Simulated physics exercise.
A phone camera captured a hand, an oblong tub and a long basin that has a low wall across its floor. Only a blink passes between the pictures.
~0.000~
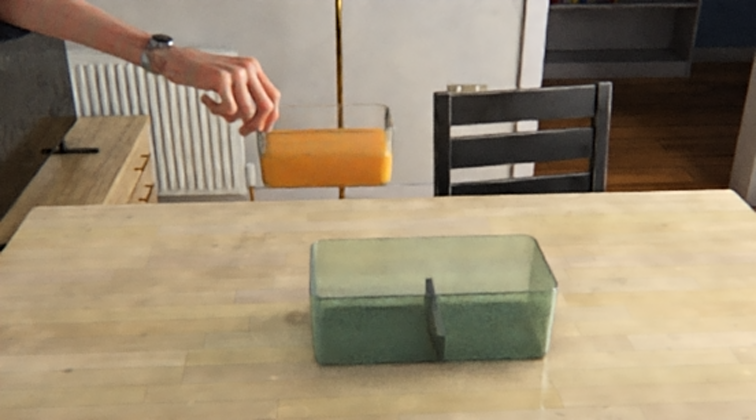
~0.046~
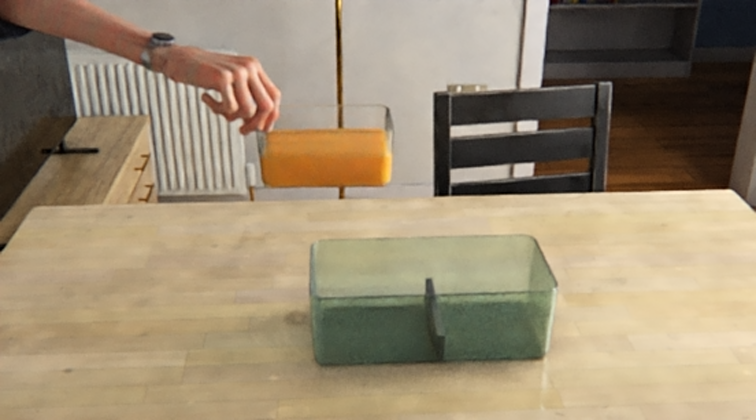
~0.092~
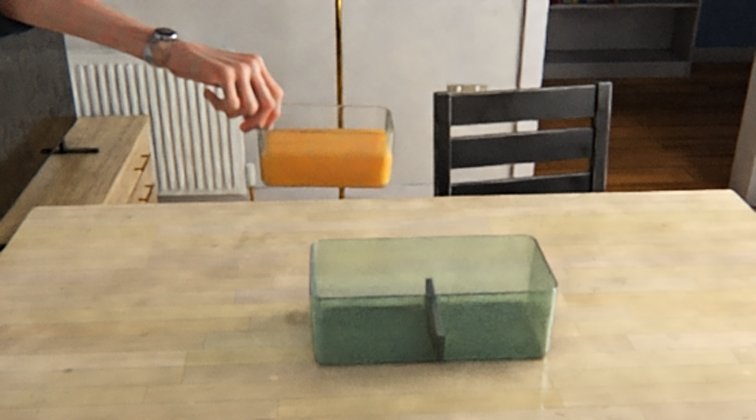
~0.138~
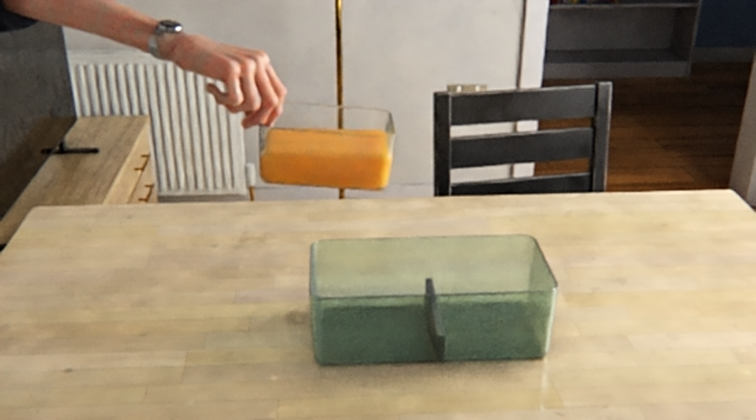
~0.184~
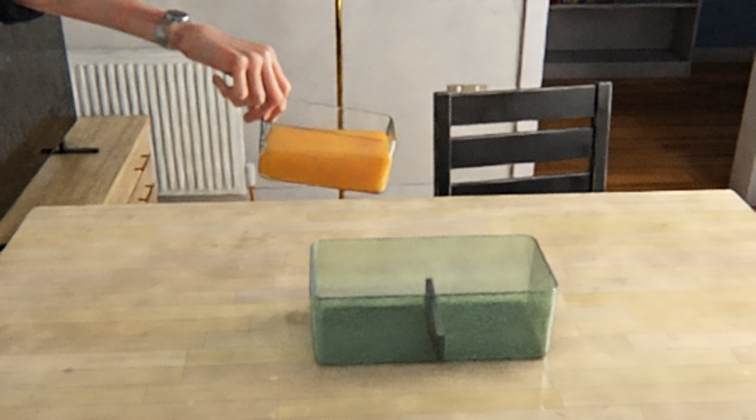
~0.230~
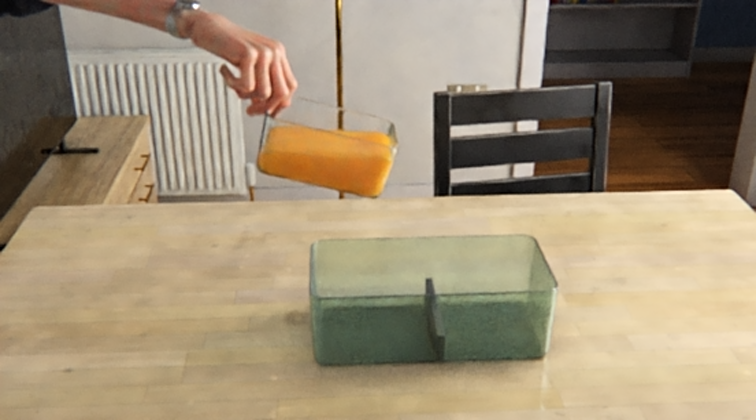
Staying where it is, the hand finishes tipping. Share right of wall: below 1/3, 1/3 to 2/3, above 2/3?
Once it settles, the part right of the wall is a third to two thirds, I'd say.
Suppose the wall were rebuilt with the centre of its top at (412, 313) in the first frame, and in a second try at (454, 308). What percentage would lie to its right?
First try 65 per cent, second try 10 per cent.
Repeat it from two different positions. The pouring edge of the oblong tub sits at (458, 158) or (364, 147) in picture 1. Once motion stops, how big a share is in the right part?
Roughly 85 per cent, then roughly 5 per cent.
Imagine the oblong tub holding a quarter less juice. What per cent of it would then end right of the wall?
Roughly 25 in a hundred.
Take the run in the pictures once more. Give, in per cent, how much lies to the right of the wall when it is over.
45 % or thereabouts.
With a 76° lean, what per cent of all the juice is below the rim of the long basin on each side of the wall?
About 5 per cent on the left and 5 on the right.
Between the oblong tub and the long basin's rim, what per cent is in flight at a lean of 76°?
Share out of both vessels: Approx. 50 %.
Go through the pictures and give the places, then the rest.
Tilt 0°; pouring edge (391, 119); surface from (263, 142) to (387, 139); the long basin's rim runs from (311, 269) to (546, 262); the wall's top is at (435, 306), in the first frame.
Tilt 1°; pouring edge (391, 119); surface from (263, 141) to (388, 139), in the second frame.
Tilt 3°; pouring edge (392, 122); surface from (264, 141) to (388, 140), in the third frame.
Tilt 6°; pouring edge (393, 125); surface from (264, 140) to (388, 141), in the fourth frame.
Tilt 10°; pouring edge (394, 130); surface from (263, 139) to (389, 142), in the fifth frame.
Tilt 16°; pouring edge (395, 136); surface from (263, 138) to (390, 143), in the sixth frame.
A moment on, the oblong tub is tipped on its side and 41 per cent is still to pour, 4 is left of the wall and 5 right of it.
Next, the oblong tub is tipped right over and 10 per cent is still to pour, 38 is left of the wall and 44 right of it.
Then the oblong tub is tipped right over and 0 per cent is still to pour, 52 is left of the wall and 44 right of it.
Later the oblong tub is tipped right over and 0 per cent is still to pour, 53 is left of the wall and 44 right of it.
In the end 53 per cent lies left of the wall, 44 right of it and 2 outside.
